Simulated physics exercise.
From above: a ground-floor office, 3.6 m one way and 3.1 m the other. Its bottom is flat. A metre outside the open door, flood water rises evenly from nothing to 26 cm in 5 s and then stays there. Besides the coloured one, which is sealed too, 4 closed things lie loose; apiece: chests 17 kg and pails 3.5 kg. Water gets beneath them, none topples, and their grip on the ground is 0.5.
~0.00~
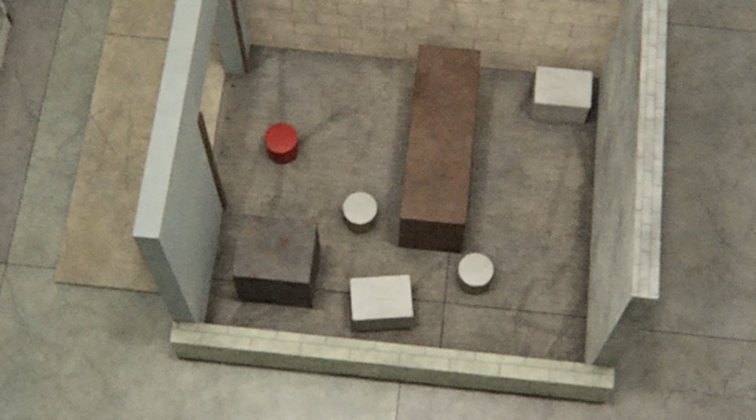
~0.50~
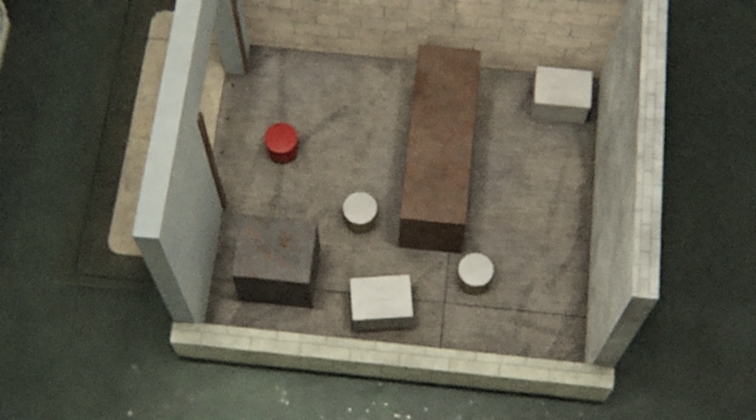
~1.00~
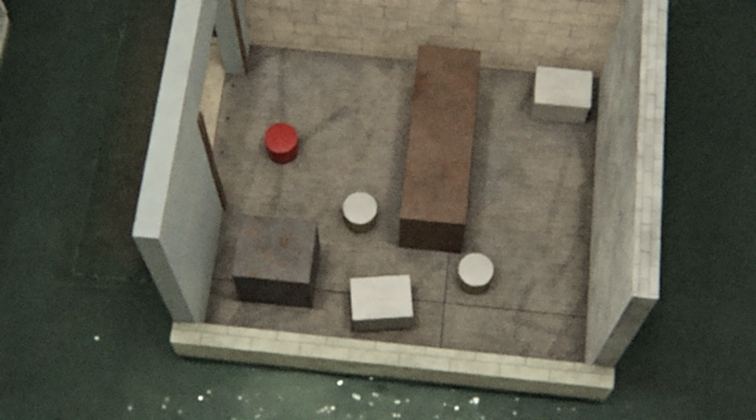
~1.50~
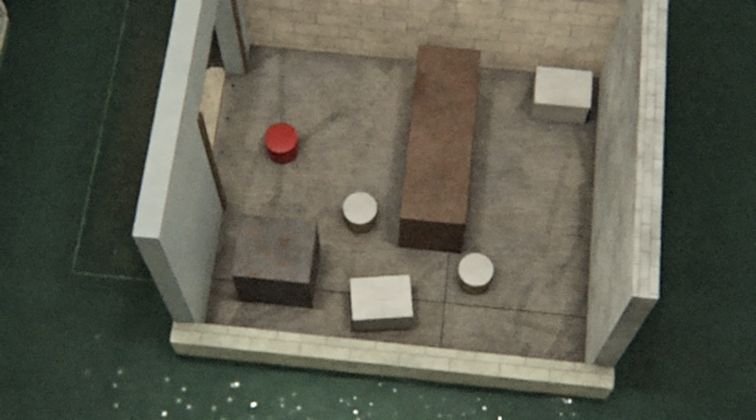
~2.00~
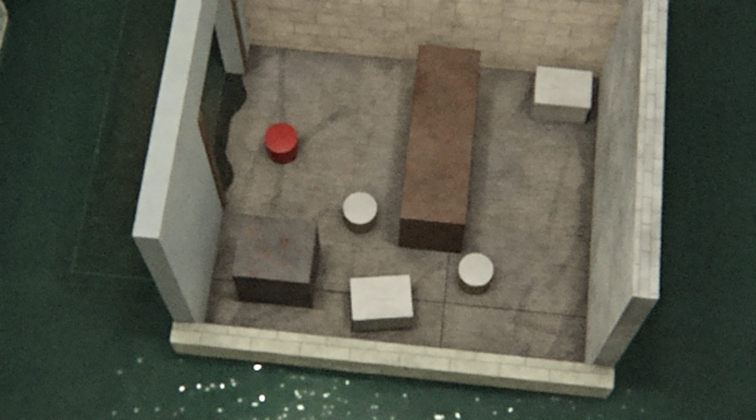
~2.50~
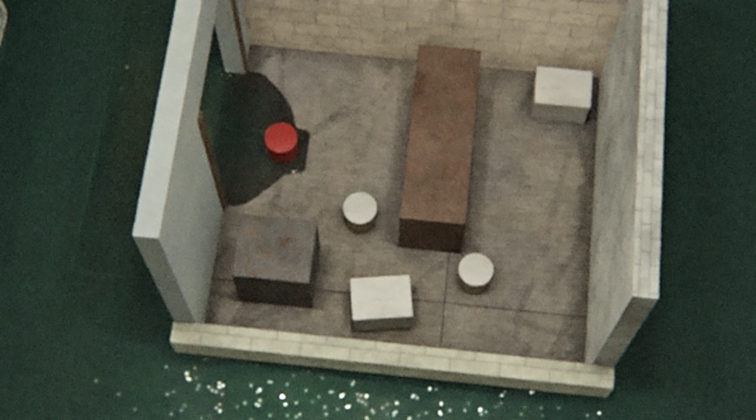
We see a ground-floor office from above as dark water covers the ground outside, then enters through the open doorway on the left and spreads around the red pail, while the pail and the other objects stay still.
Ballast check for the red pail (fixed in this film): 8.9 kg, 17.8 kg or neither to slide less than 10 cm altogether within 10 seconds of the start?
I expect that neither load is enough.
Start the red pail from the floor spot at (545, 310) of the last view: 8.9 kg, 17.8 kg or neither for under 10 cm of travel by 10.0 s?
Neither holds.
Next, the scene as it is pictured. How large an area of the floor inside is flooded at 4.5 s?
Some 4.5 m2.
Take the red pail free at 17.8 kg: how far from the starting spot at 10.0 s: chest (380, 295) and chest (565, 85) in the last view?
In that order: 80 cm, 40 cm.
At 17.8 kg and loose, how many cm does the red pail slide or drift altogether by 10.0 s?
About 200 cm.
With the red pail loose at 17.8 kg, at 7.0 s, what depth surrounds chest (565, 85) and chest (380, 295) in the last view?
About 6 and 4 cm.
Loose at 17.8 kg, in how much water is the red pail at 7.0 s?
Roughly 17 cm.
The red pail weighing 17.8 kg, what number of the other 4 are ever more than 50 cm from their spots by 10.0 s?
I count 4.
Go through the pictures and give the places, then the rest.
In the first frame, the red pail at (281, 138) rests on the ground; 0.0 m2 under water; 0 of 5 have shifted.
In the second frame, the red pail at (281, 138), on the bottom; water covers 0.0 m2; 0 of 5 have shifted.
In the third frame, the red pail at (281, 138), on the bottom; 0.0 m2 under water; 0 of 5 have shifted.
In the fourth frame, the red pail at (281, 138), on the bottom; 0.0 m2 under water; 0 of 5 have shifted.
In the fifth frame, the red pail at (281, 138) rests on the ground; 0.0 m2 under water; 0 of 5 have shifted.
In the sixth frame, the red pail at (281, 138) rests on the ground; 0.6 m2 under water; 0 of 5 have shifted.
After 3.5 s the red pail would be 19 cm from its start with 8.9 kg and 0 cm from its start with 17.8 kg; 7 cm of water round it then.
After 4.5 s the red pail would be 61 cm from its start with 8.9 kg and 2 cm from its start with 17.8 kg; 9 cm of water round it then.
After 7.0 s the red pail would be 119 cm from its start with 8.9 kg and 50 cm from its start with 17.8 kg; 17 cm of water round it then.
After 10.0 s the red pail would be 149 cm from its start with 8.9 kg and 101 cm from its start with 17.8 kg; 16 cm of water round it then.
